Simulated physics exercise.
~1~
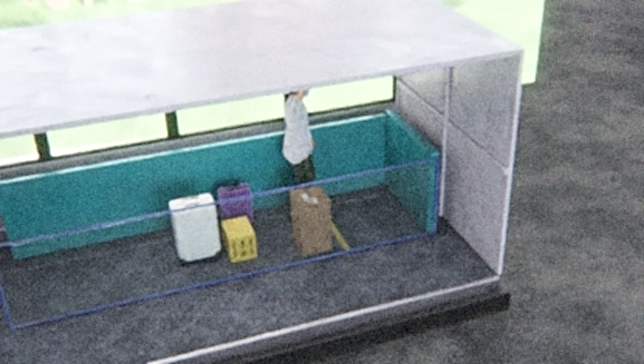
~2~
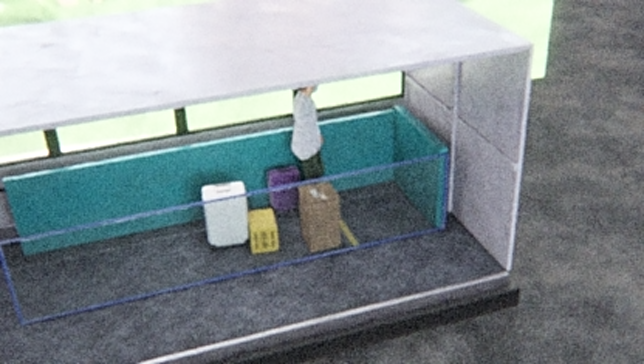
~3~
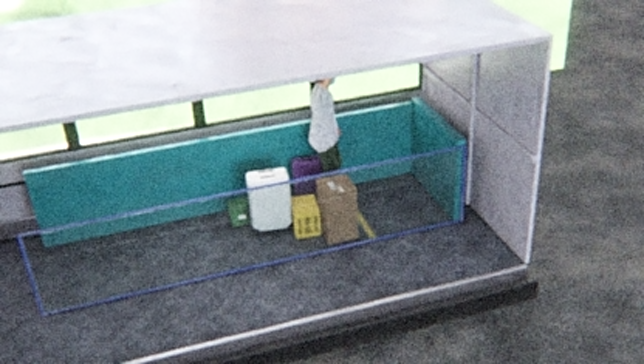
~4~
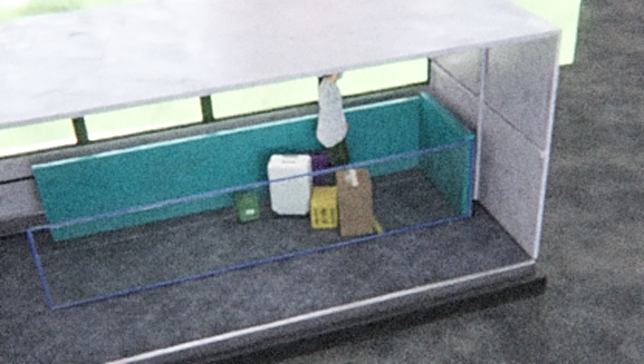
A large white wheeled case stands among loose luggage on the dark floor of a tram bay, seen from above through a cutaway side with a teal wall behind. Beside it are a purple case, a yellow crate and a tall brown bag near a yellow line at right, while a passenger in a pale top stands behind, arm raised. The view drifts as the white case, purple case and crate shift rightward toward the bag. A green tub comes into view at left. The pieces bunch closely together, and all stay upright, short of the line.
